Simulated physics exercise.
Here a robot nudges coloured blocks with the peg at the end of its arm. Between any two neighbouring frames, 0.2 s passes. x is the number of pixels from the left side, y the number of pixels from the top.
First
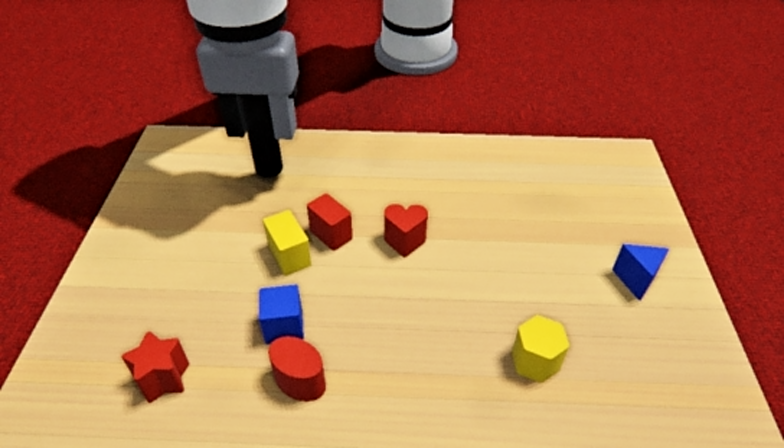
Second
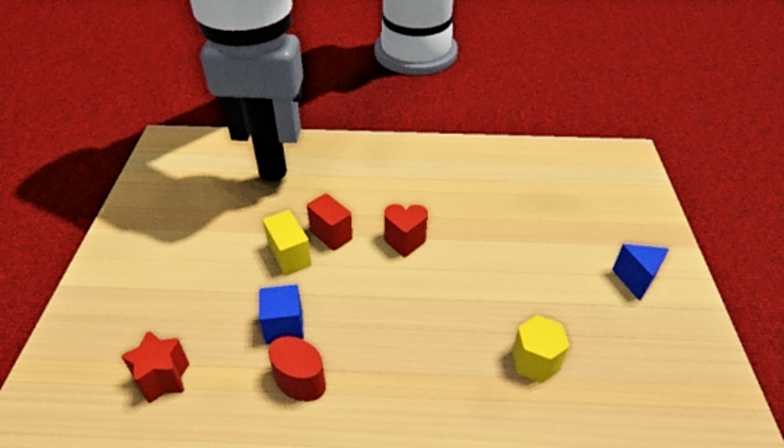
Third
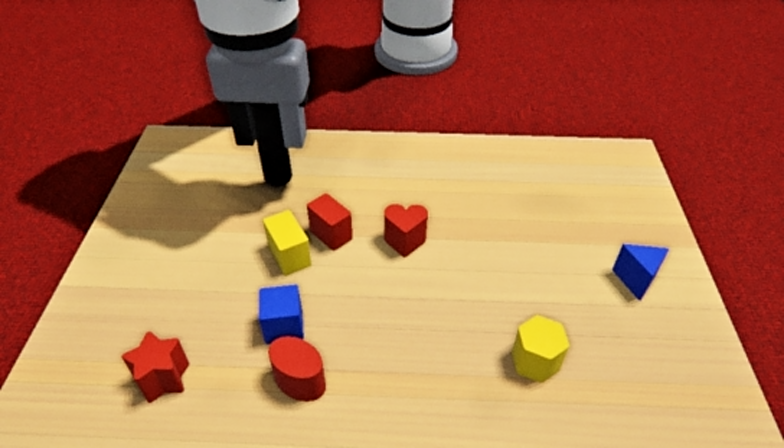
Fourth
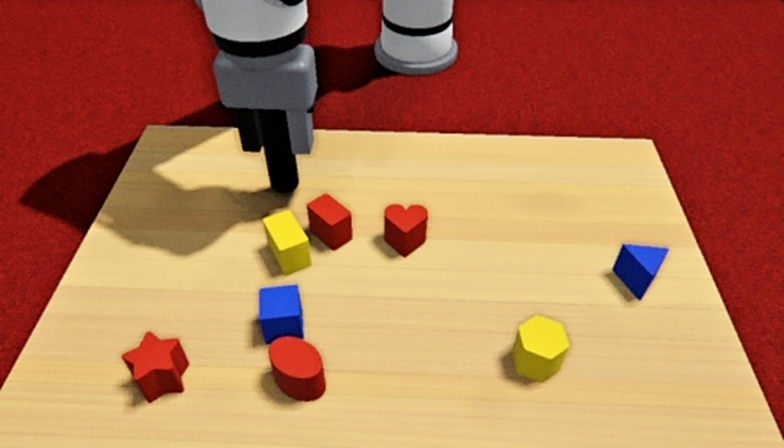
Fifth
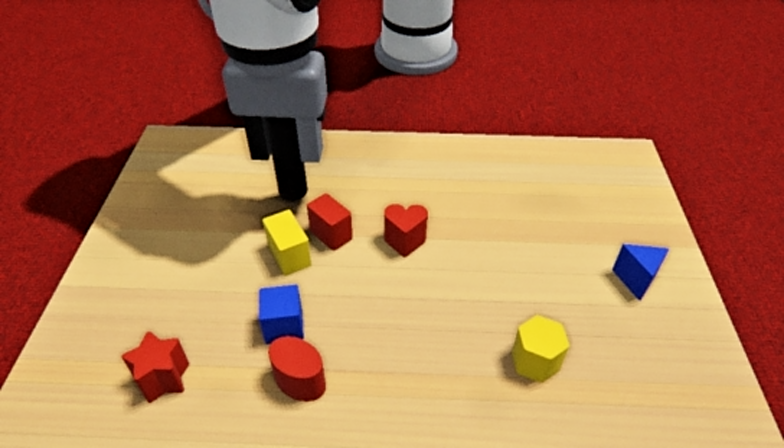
A robot arm's black peg moves slightly right and nearer the still red and yellow blocks.
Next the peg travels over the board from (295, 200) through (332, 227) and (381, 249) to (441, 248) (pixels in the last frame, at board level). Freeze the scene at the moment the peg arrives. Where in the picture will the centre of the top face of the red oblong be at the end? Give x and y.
I'd place it at (362, 249), taking the centre of its top.
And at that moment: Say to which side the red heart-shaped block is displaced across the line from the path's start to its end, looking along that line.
Out to the left.
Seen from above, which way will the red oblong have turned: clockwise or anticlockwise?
Viewed from overhead, the red oblong winds up turned clockwise.
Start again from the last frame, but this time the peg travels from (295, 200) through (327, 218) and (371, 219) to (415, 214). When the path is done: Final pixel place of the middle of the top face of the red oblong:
Located at (344, 220).
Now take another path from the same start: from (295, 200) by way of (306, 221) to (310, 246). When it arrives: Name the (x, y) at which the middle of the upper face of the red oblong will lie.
It should be at (345, 221) by then.
What follows on the original path. One third of the way, peg (333, 221); red oblong (344, 226), turned 20° clockwise.
Two thirds of the way, peg (382, 242); red oblong (362, 249), turned 55° clockwise; red heart-shaped block (412, 213).
At the end, peg (442, 241); yellow oblong unmoved; red oblong (362, 249), turned 55° clockwise; red heart-shaped block (453, 201), turned 30° anticlockwise.
